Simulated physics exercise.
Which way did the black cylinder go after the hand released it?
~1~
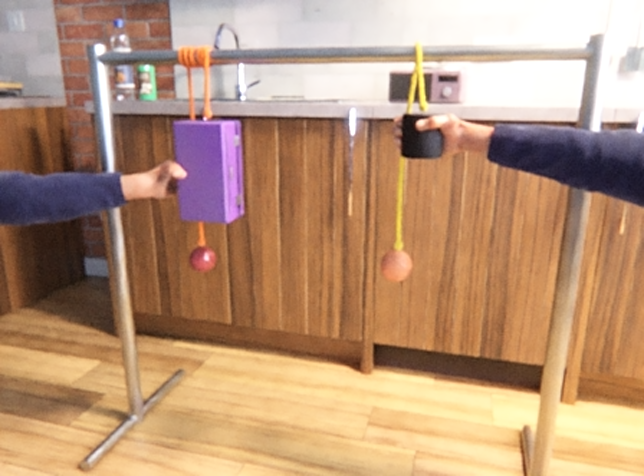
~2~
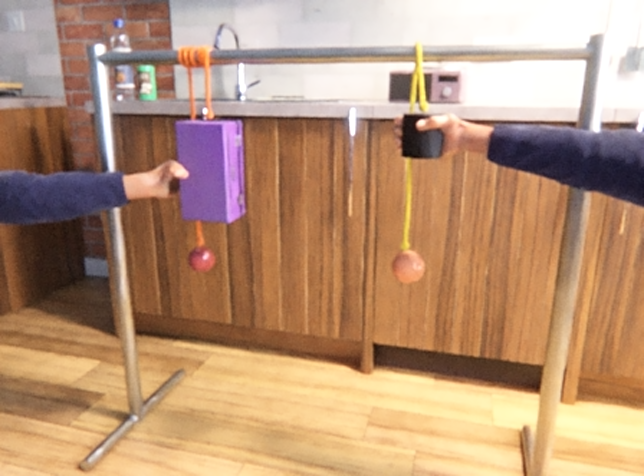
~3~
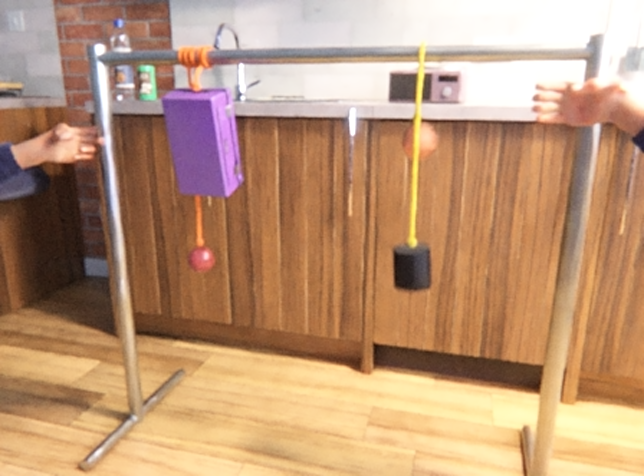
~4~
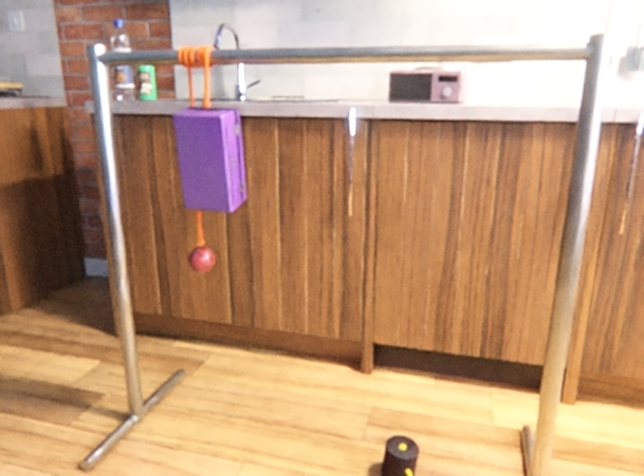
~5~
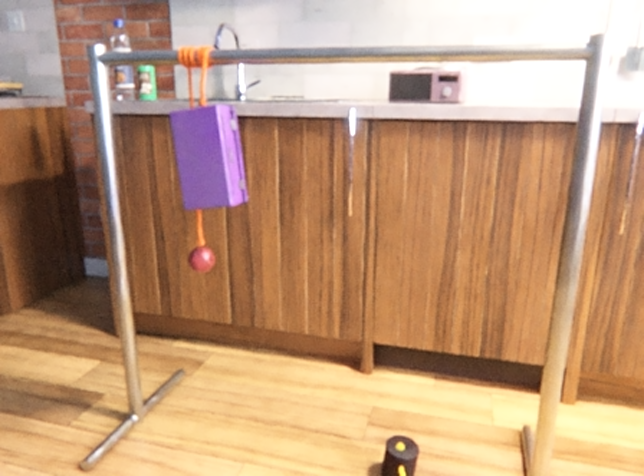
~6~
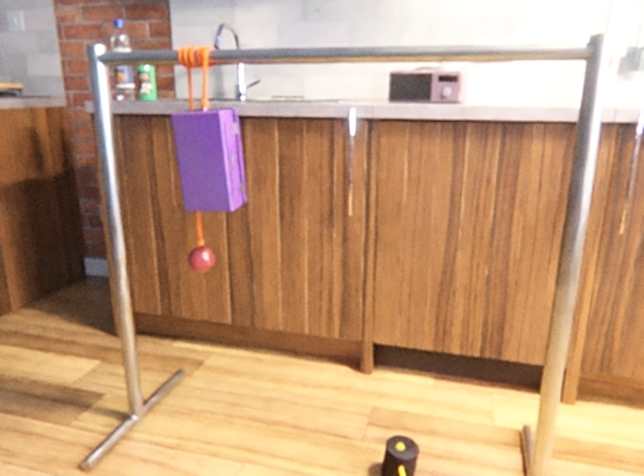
It went down, dropping from below the rail to the floor.
